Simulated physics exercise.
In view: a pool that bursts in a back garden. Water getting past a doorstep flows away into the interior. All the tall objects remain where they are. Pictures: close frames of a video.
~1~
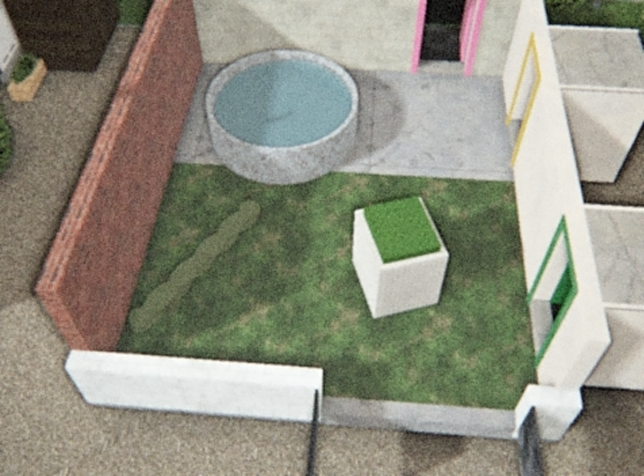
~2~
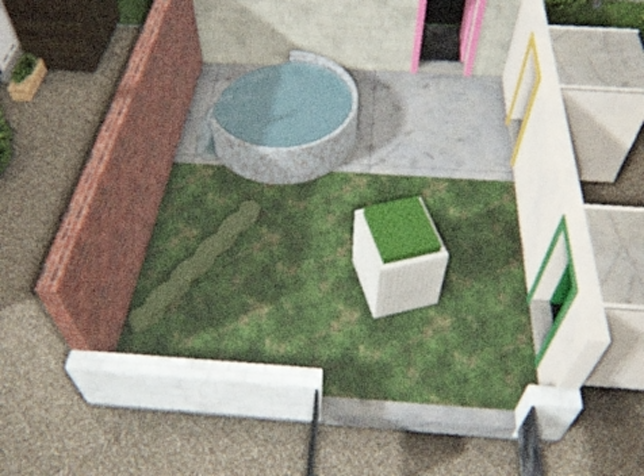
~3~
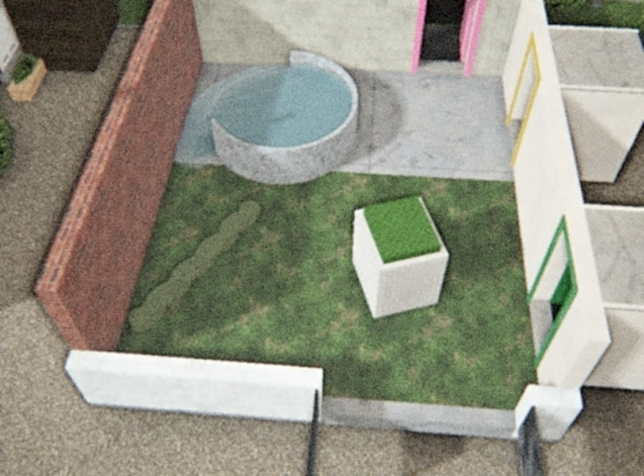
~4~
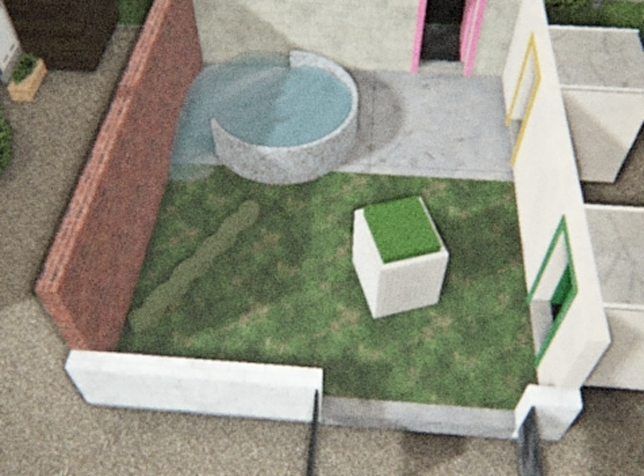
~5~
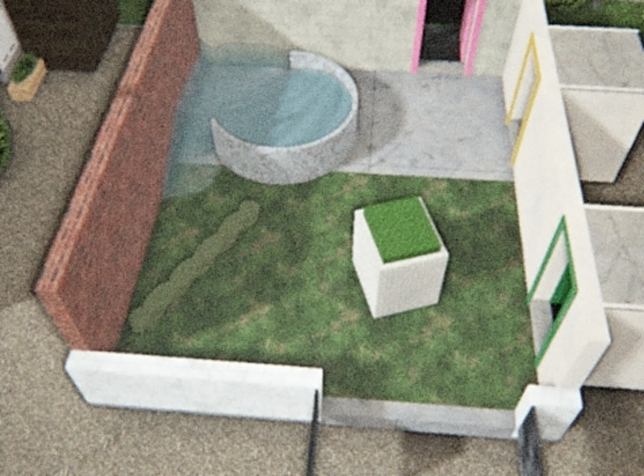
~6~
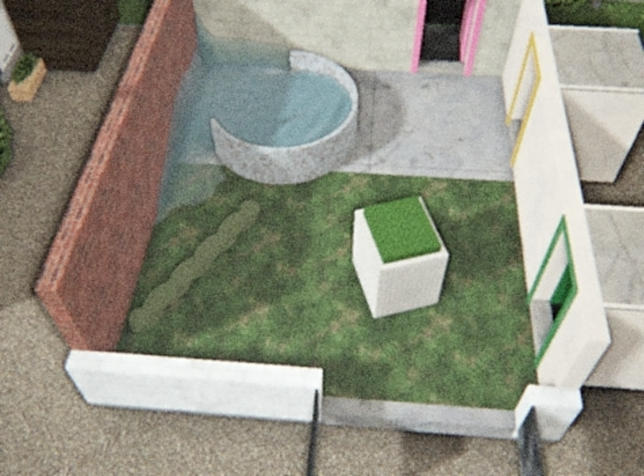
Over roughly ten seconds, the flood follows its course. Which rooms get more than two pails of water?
Result: The pink door receives no more than two buckets, the yellow door receives no more than two buckets, the green door receives no more than two buckets.
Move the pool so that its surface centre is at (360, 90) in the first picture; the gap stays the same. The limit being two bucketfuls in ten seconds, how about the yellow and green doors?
Looking at each door, the yellow one stays safely beneath and the green one stays safely beneath.
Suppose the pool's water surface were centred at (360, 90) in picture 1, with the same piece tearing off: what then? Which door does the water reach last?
I'd pick the green door.
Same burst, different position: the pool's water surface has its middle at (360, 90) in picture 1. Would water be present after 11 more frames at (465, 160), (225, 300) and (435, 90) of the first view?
First spot stays unwetted, second spot stays unwetted, third spot gets drenched.
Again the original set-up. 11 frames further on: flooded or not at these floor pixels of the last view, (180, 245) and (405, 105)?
Submerged, then submerged.
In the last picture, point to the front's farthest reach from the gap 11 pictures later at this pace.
Near (122, 332).
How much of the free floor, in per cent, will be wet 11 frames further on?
About 30 percent.
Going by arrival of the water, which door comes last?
Going by the pictures, I'd say the one in green.
A moment on, water covers 20 % of the floor; the pink door not reached, the yellow door not reached, the green door not reached.
Next, water covers 30 % of the floor; the pink door wet at the sill, nothing in, the yellow door not reached, the green door not reached.
Then, water covers 45 % of the floor; the pink door wet at the sill, nothing in, the yellow door wet at the sill, nothing in, the green door not reached.
Later, water covers 80 % of the floor; the pink door wet at the sill, nothing in, the yellow door under two buckets in, the green door wet at the sill, nothing in.
In the end, water covers 95 % of the floor; the pink door wet at the sill, nothing in, the yellow door under two buckets in, the green door wet at the sill, nothing in.
